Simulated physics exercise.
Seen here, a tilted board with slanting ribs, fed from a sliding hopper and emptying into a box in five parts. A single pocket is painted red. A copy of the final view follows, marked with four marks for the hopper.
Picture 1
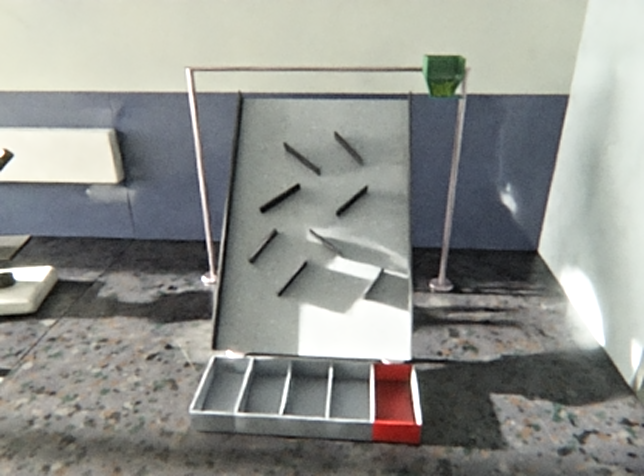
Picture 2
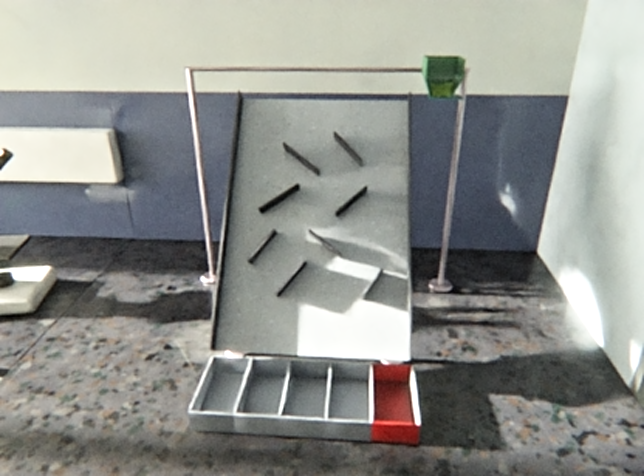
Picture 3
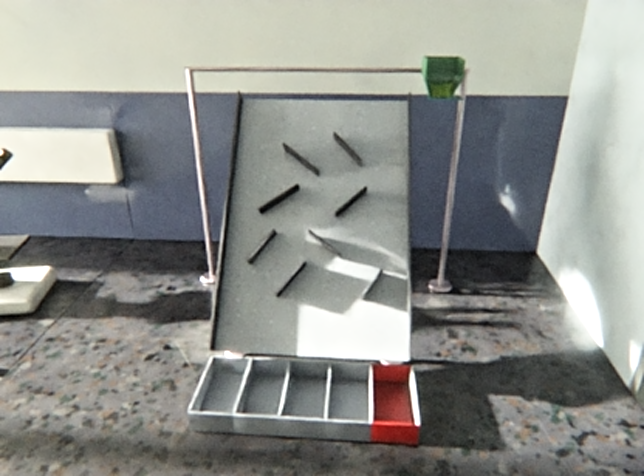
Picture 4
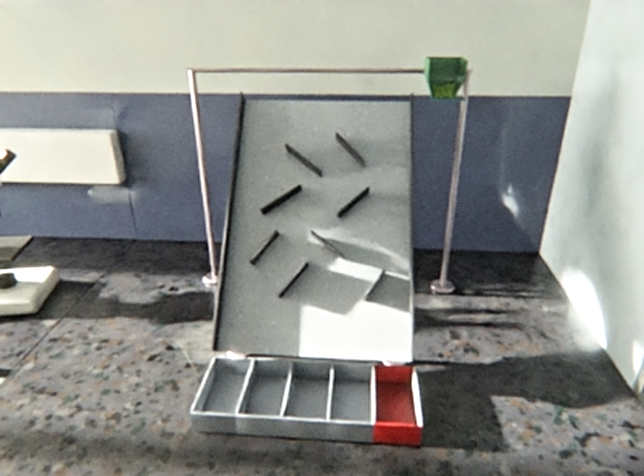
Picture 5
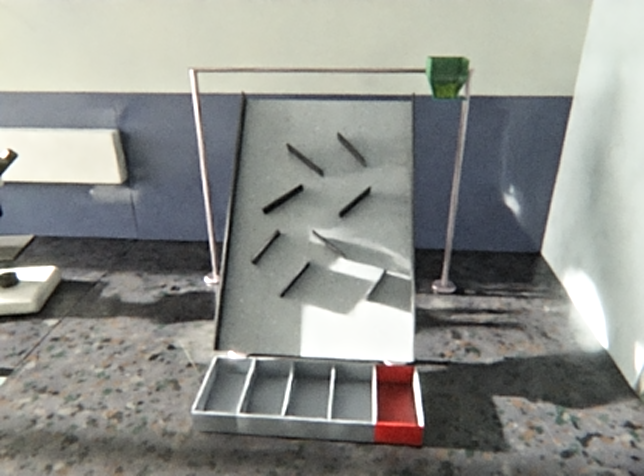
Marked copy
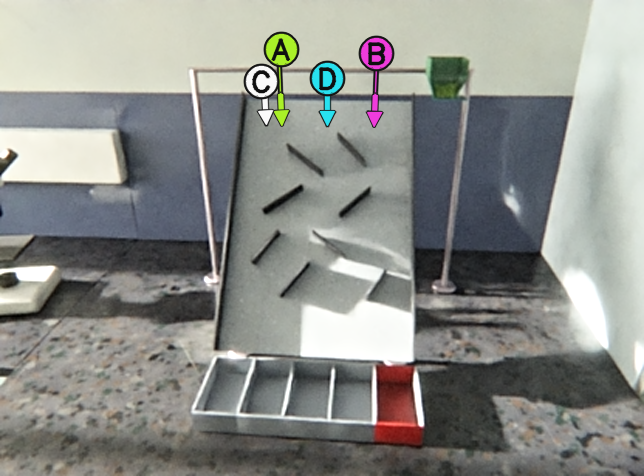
On a speckled dark countertop before a pale and slate-blue wall, seen from the front and slightly above, stands a tilted grey board. Slanting dark ribs cross it, a green hopper hangs at the right of a metal rail on two posts, and a five-part box below has its rightmost pocket painted red. The hopper and board stay still, while the view shifts very slightly.
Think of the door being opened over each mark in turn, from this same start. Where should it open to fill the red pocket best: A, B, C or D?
The best mark is B.
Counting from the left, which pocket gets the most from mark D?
The fourth from the left.
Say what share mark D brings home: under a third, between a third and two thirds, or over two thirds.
It is under a third.
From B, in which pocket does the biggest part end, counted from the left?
The fifth.
On the marked copy, mark A meets the board at (281, 120); mark B meets the board at (374, 121); mark C meets the board at (266, 119); mark D meets the board at (327, 120).
With A, none at all in the red pocket, the bulk in other pockets, close to a quarter outside the box.
With B, close to two thirds in the red pocket, a small share in other pockets, close to a quarter outside the box.
With C, none at all in the red pocket, all but a few in other pockets, a small share outside the box.
With D, a small share in the red pocket, the bulk in other pockets.
